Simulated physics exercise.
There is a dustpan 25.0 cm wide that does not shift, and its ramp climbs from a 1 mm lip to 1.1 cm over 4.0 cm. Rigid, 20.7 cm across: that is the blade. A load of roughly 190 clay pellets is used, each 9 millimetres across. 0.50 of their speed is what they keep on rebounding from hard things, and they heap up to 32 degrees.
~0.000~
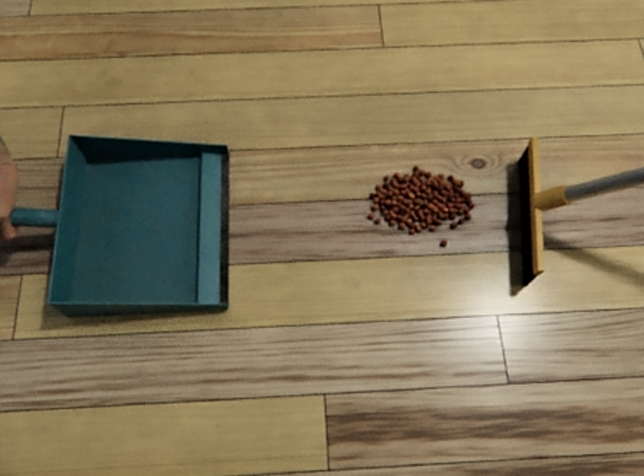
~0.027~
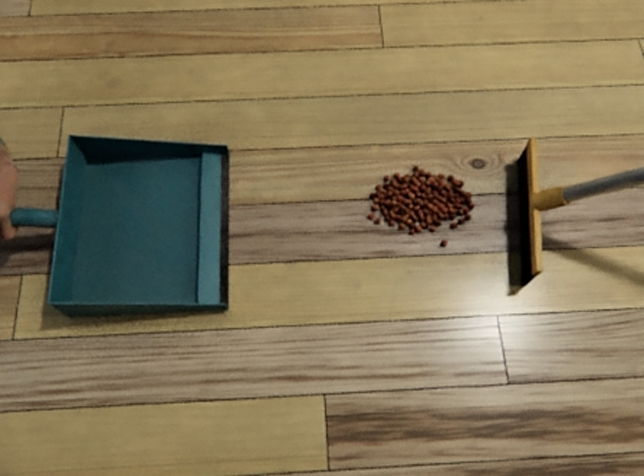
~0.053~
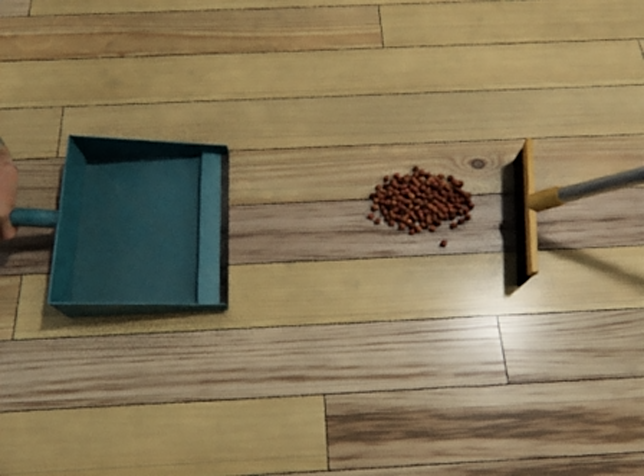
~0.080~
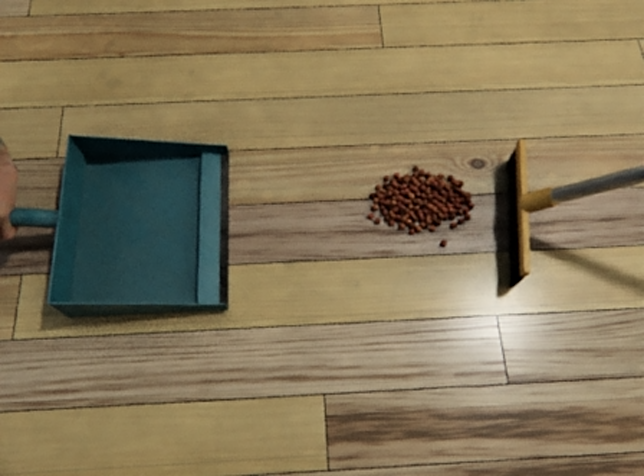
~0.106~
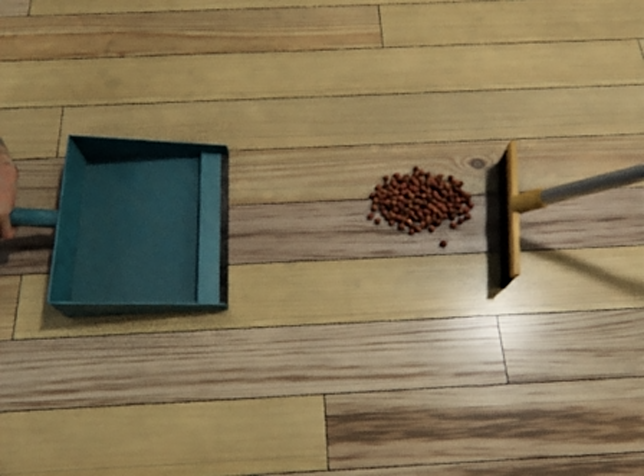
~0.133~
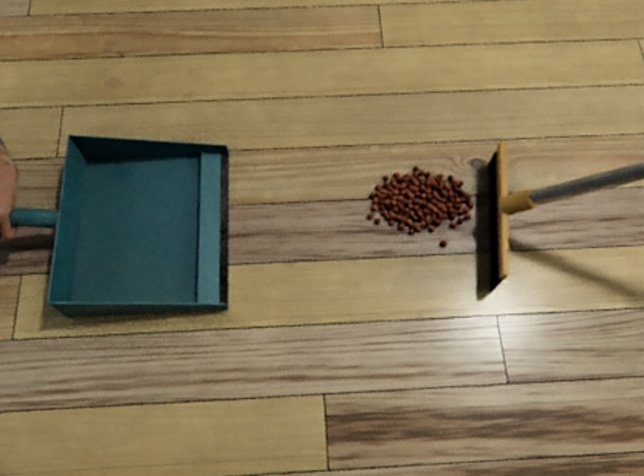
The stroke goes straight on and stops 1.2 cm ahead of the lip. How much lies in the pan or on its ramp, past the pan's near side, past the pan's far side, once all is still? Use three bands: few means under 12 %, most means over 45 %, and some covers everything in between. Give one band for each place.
Pan: Some, near side: Few, far side: Few.
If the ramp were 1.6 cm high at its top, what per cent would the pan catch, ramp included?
Estimate: About 15 in a hundred.
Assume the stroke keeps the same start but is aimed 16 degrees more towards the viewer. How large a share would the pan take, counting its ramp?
Under that change, roughly 5 in a hundred.
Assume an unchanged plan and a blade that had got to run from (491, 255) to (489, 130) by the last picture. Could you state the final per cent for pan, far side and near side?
Pan 15; far 55; near 0.
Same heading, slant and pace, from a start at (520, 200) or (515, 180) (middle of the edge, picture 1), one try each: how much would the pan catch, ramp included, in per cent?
Close to 30 in a hundred, then close to 40 in a hundred.
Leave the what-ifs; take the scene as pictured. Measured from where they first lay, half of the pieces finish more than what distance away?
Roughly 28 cm.
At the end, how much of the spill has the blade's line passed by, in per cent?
Something like 30 per cent, roughly.
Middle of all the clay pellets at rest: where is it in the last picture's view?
Somewhere near (237, 208) in the last picture.
After 0.44 s, middle of the blade 22 cm from the lip; 0 % over the lip, far side 0 %, near side 0 %.
After 0.65 s, middle of the blade 10 cm from the lip; 0 % over the lip, far side 5 %, near side 0 %.
After 0.98 s, middle of the blade 3 cm from the lip; 20 % over the lip, far side 5 %, near side 0 %.
In the end, at 1.3 s, pan 20 %, near side 0 %, far side 5 %, in front of the lip or behind the blade 80 %.
